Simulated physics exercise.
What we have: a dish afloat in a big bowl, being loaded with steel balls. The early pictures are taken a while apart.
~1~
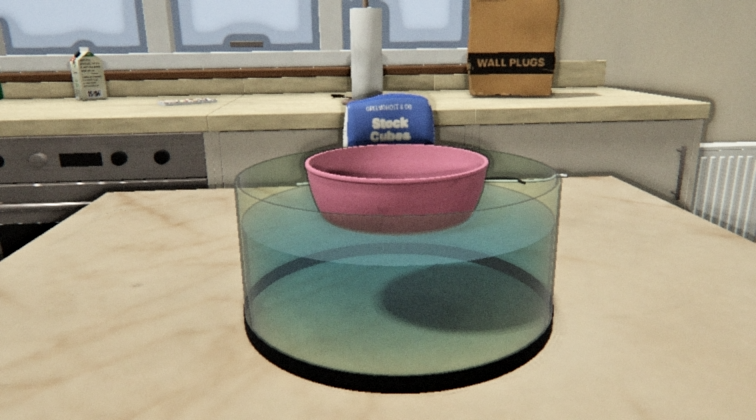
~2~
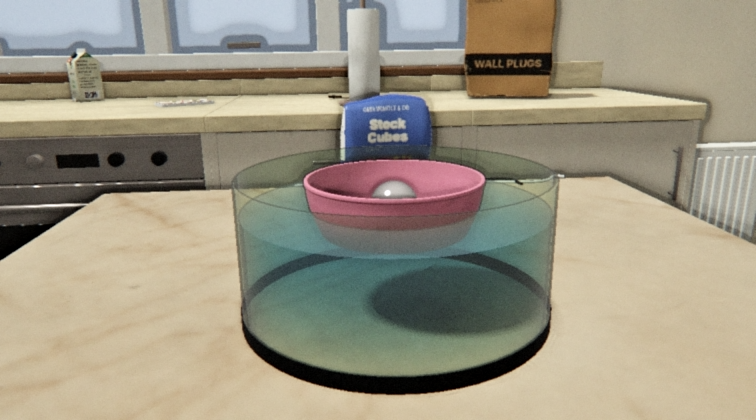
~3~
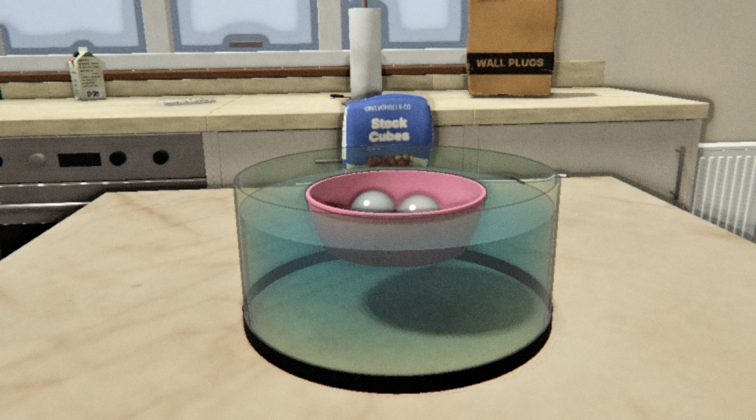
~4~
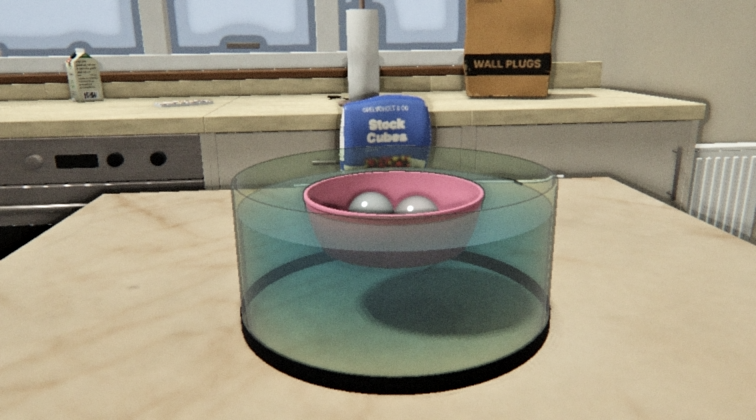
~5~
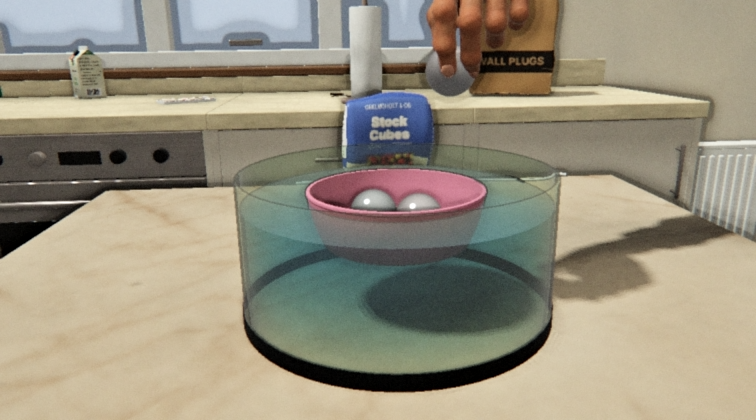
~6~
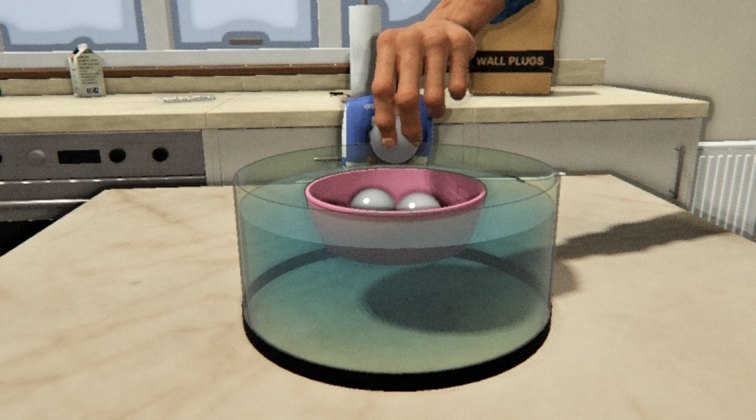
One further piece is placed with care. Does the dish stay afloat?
It goes under.
A moment on, the steel ball is in and the dish dips.
Further on, water pours in over its edge.
When it is over, the dish lies on the bottom with its load.
